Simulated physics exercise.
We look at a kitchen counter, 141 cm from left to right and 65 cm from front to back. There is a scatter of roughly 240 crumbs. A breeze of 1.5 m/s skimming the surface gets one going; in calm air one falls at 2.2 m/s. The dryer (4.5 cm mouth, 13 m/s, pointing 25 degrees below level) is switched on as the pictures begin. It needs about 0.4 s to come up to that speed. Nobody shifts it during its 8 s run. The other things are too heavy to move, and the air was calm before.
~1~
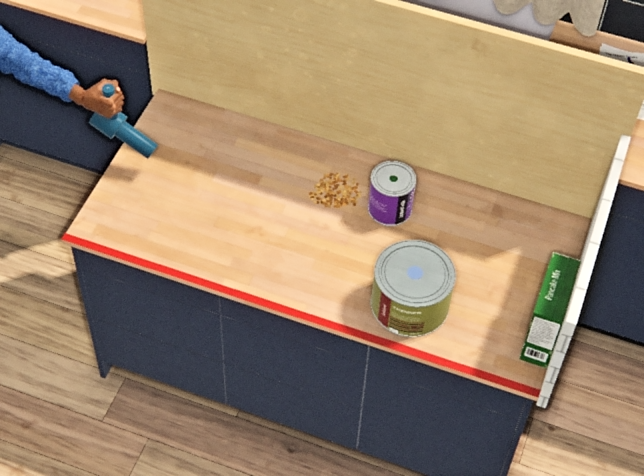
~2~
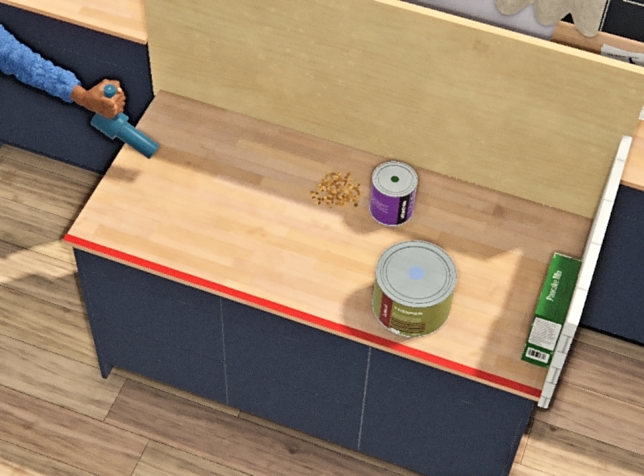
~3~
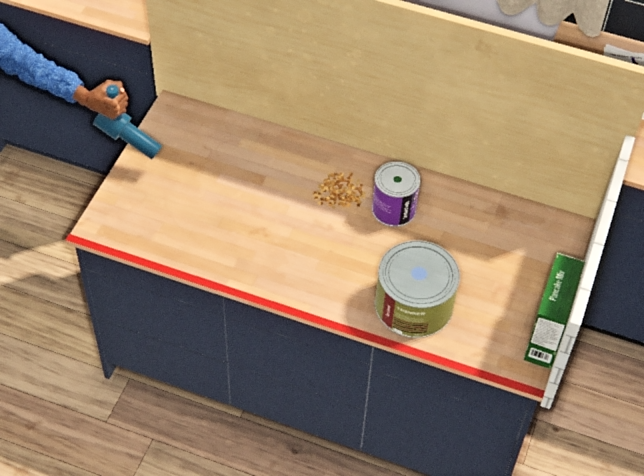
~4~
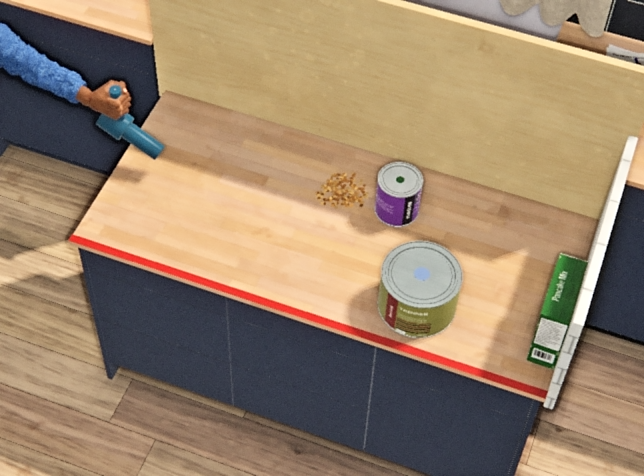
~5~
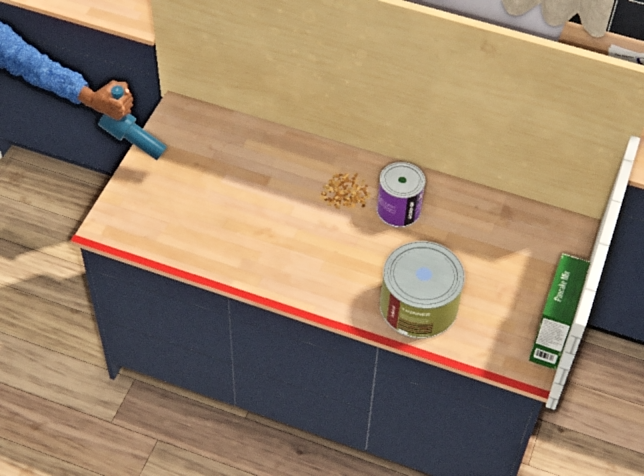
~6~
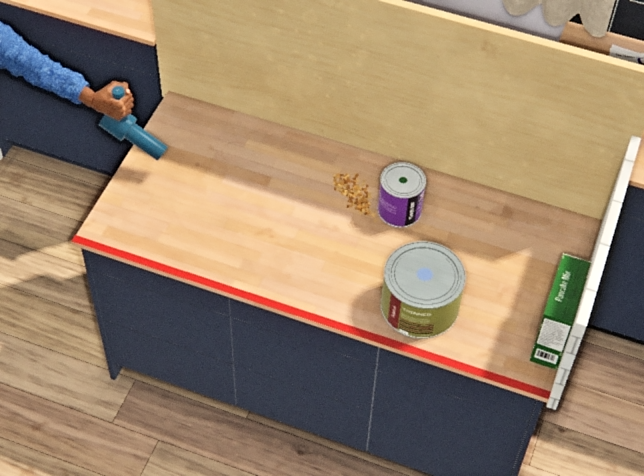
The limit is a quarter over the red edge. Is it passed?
Answer: No.
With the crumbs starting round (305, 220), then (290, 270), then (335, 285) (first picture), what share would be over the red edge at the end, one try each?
In turn about 10 %, 100 %, 100 %.
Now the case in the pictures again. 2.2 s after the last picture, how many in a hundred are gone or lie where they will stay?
Near 25 %.
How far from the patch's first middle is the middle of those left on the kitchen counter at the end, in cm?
About 65 cm.
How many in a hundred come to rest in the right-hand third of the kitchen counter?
Near 100 %.
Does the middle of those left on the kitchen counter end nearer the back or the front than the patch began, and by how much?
To the back, by about 15 cm.
Then, 1.2 s after the last picture, 90 % are on the move or not yet settled, 0 % are over the red edge; the middle of those still in play is near (549, 216).
Then, 2.2 s after the last picture, 75 % are on the move or not yet settled, 0 % are over the red edge; the middle of those still in play is near (558, 219).
Then, 4.0 s after the last picture, 63 % are on the move or not yet settled, 0 % are over the red edge; the middle of those still in play is near (563, 219).
Then, 7.6 s after the last picture, at the end, 0 % are over the red edge; the middle of those still in play is near (569, 220).
